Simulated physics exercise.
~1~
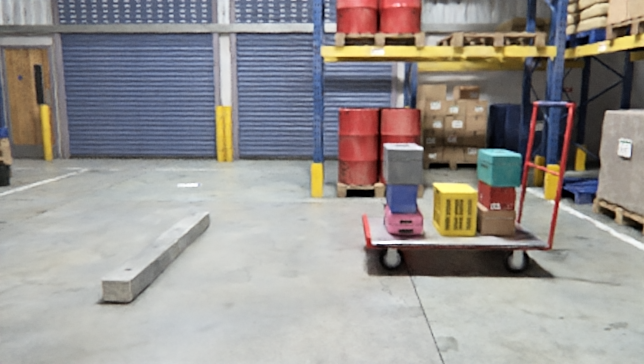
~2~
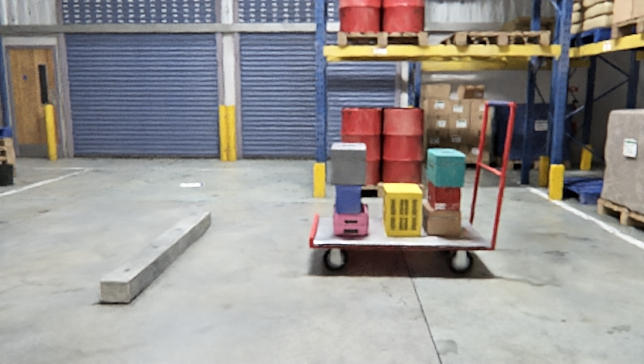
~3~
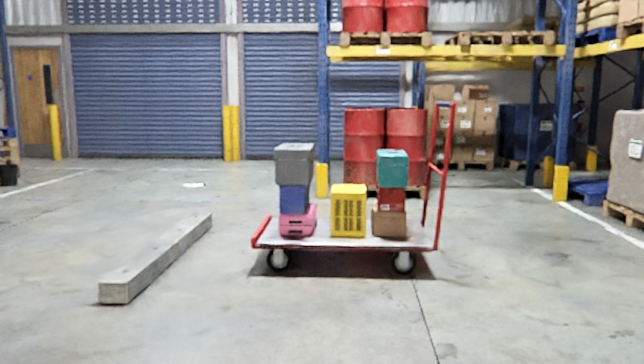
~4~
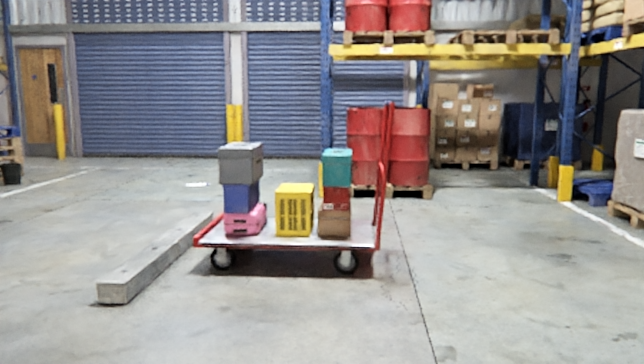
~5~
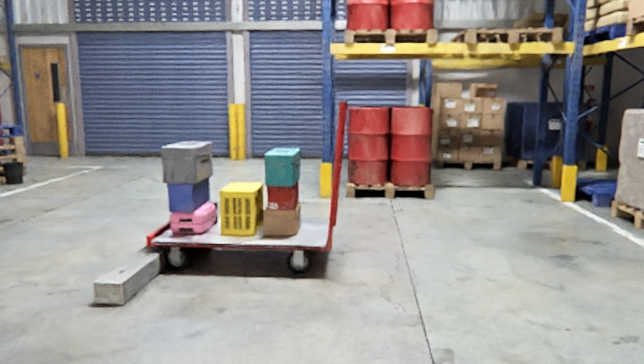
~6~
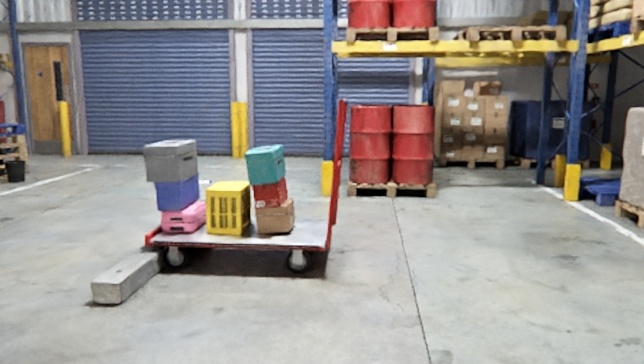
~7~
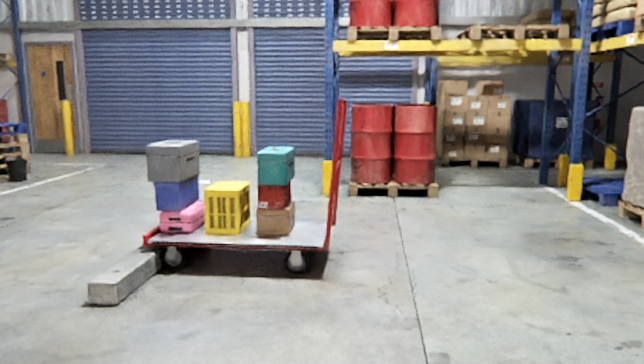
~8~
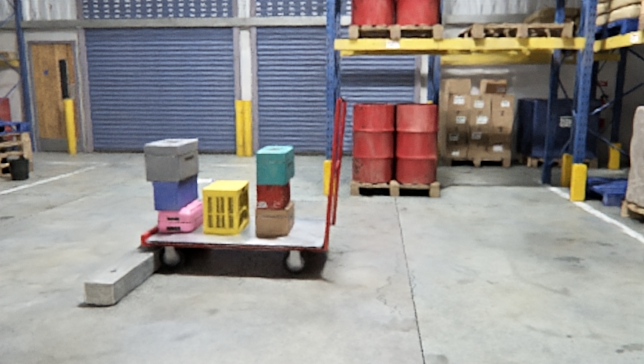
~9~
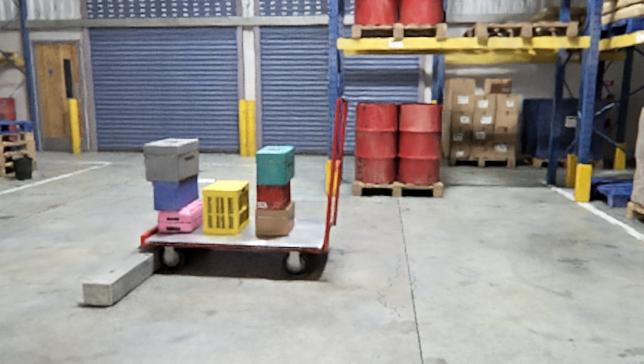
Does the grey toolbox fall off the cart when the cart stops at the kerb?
No, the grey toolbox stays on the cart, still stacked at the left end of the deck.
